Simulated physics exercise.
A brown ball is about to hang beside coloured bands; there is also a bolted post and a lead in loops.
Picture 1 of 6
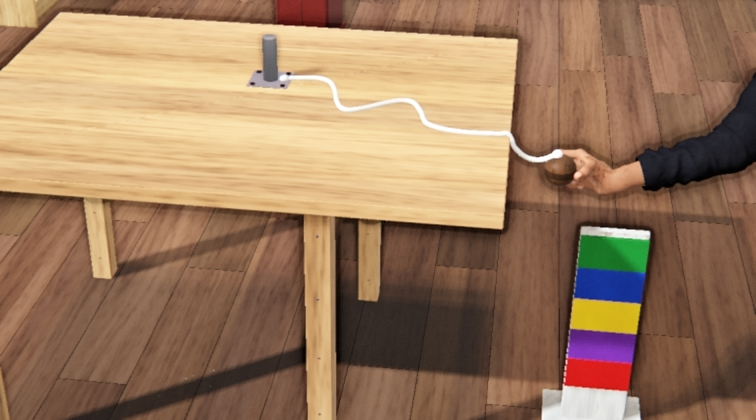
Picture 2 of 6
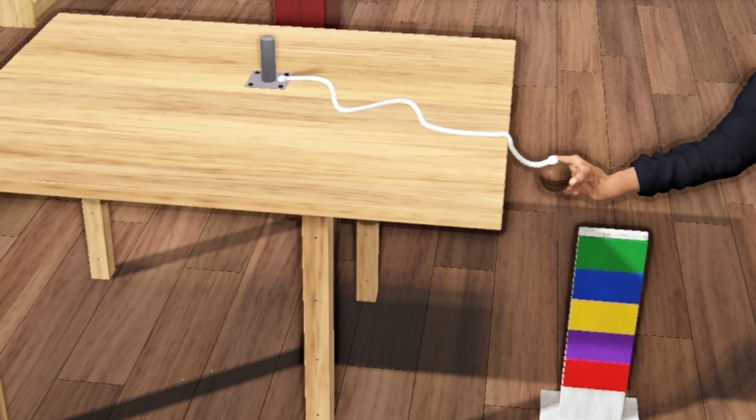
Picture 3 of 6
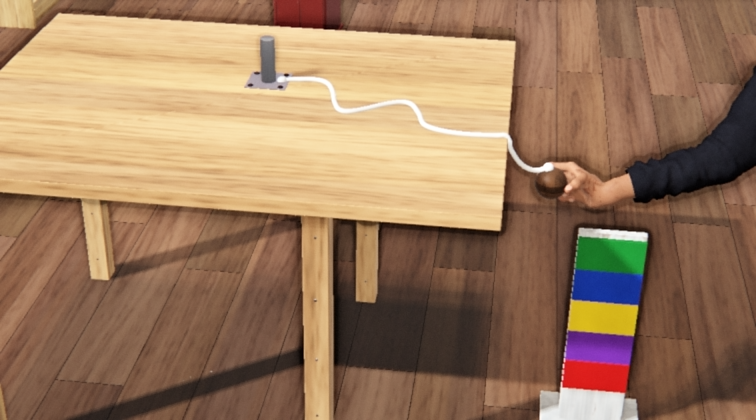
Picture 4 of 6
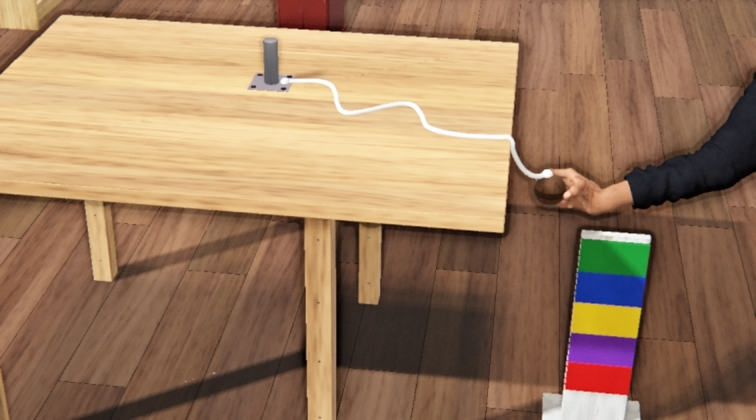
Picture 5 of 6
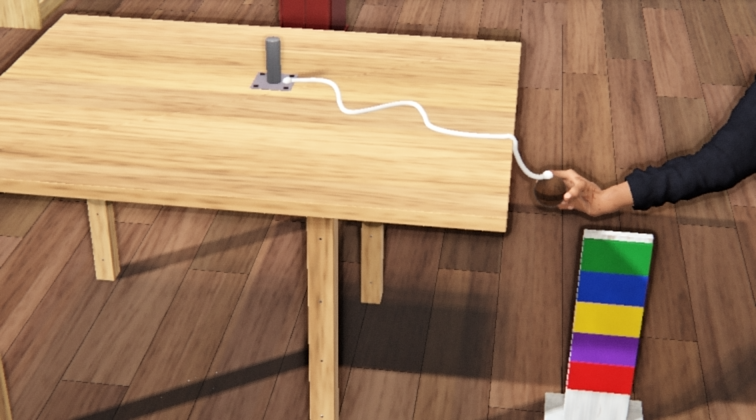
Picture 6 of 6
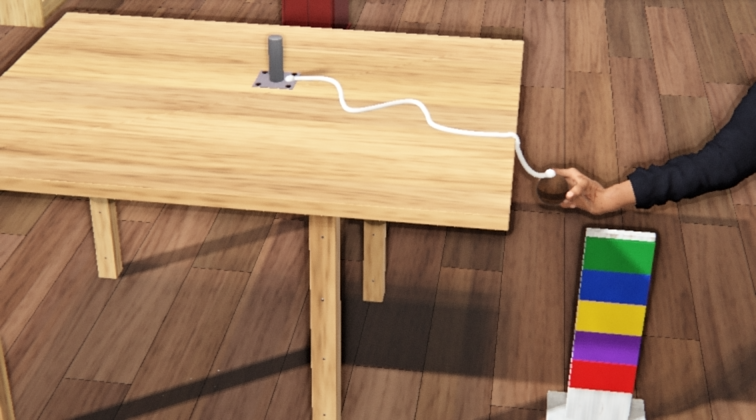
A hand holding a brown ball tied to a white cord lowers it slightly beside a wooden table, then stays nearly still, with the slack cord running to a metal post above a strip of coloured bands.
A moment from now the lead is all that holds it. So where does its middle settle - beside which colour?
Beside blue.
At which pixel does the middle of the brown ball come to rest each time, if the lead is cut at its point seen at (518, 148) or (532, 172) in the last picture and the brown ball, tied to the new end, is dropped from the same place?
First try: Near (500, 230). Second try: Near (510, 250).
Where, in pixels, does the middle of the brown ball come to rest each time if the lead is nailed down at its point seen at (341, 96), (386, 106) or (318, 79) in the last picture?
Going through the three tries, you get (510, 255), (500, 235) and (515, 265).
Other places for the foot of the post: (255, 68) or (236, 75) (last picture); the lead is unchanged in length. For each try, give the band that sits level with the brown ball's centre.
For the first try, green; for the second, green.
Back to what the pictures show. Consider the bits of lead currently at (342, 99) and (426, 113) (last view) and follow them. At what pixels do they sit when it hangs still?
First point (369, 98), second point (487, 122).
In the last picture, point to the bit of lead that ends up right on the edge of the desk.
Around (434, 126).
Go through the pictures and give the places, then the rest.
Brown ball (560, 170); green (613, 255); blue (609, 287); yellow (605, 317); purple (601, 347); red (598, 376), in the first picture.
Brown ball (556, 176); lead through (313, 79) (336, 104) (393, 102) (423, 123) (492, 135), in the second picture.
Brown ball (551, 183), in the third picture.
Brown ball (550, 190); lead through (316, 81) (339, 106) (395, 105) (426, 125) (495, 138), in the fourth picture.
Brown ball (550, 191), in the fifth picture.
Brown ball (553, 189); lead through (321, 79) (344, 104) (400, 102) (431, 123) (499, 135), in the sixth picture.
Soon after, ball near (498, 271); level with blue.
Then, ball near (526, 276); level with blue.
At rest, ball near (513, 274); level with blue. Its middle rests at the blue band.
